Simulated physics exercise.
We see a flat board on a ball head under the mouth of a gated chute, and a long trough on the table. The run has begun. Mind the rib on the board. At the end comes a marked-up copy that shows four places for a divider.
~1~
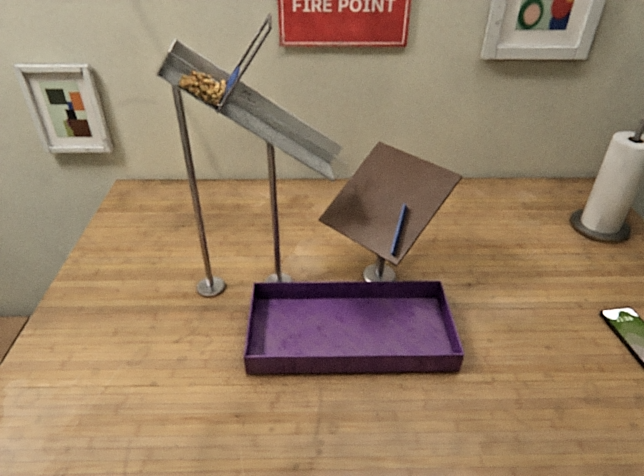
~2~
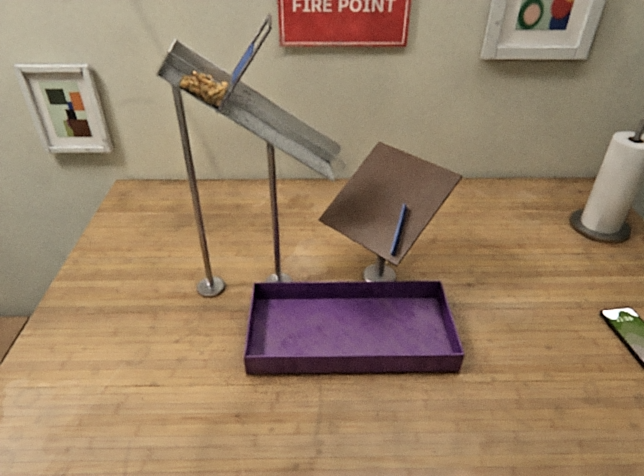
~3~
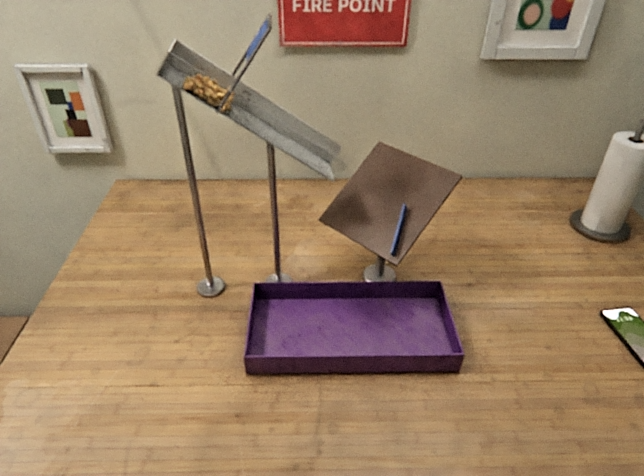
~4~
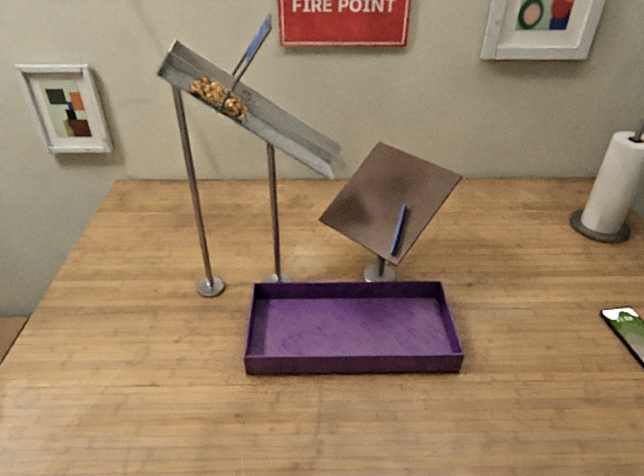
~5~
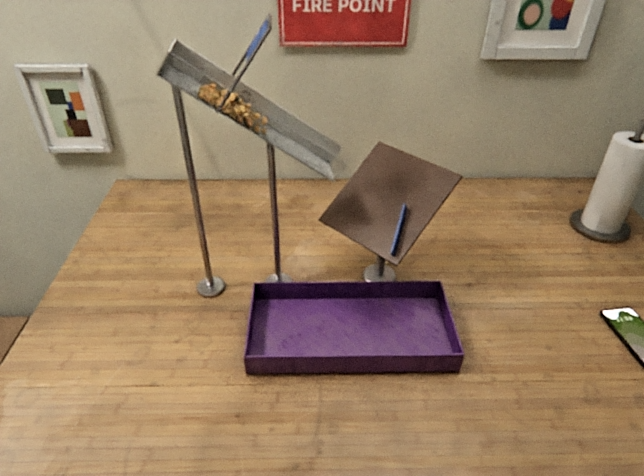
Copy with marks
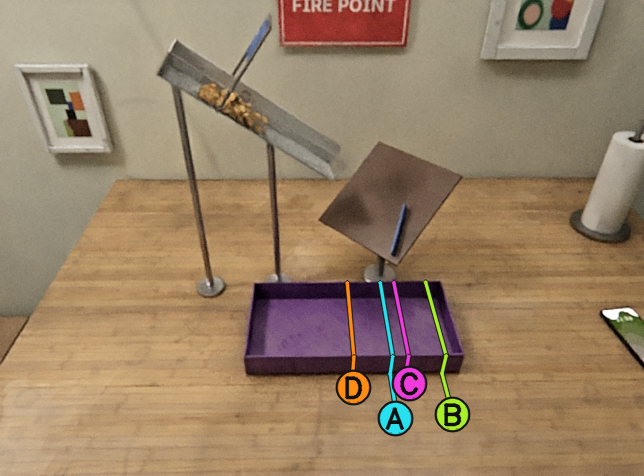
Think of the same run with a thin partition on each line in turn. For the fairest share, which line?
Choose D.
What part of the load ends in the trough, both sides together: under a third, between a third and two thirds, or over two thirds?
About that: Over two thirds.
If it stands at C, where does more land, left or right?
Left.
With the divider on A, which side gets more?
Left.
On the marked copy, line A crosses the front rim at (392, 355); line B crosses the front rim at (445, 354); line C crosses the front rim at (408, 355); line D crosses the front rim at (353, 355).
Choosing A, of what is caught, nearly all on the left of the divider, a stray few on the right.
Choosing B, of what is caught, all on the left of the divider, none on the right.
Choosing C, of what is caught, all on the left of the divider, none on the right.
Choosing D, of what is caught, about half on the left of the divider, about half on the right.
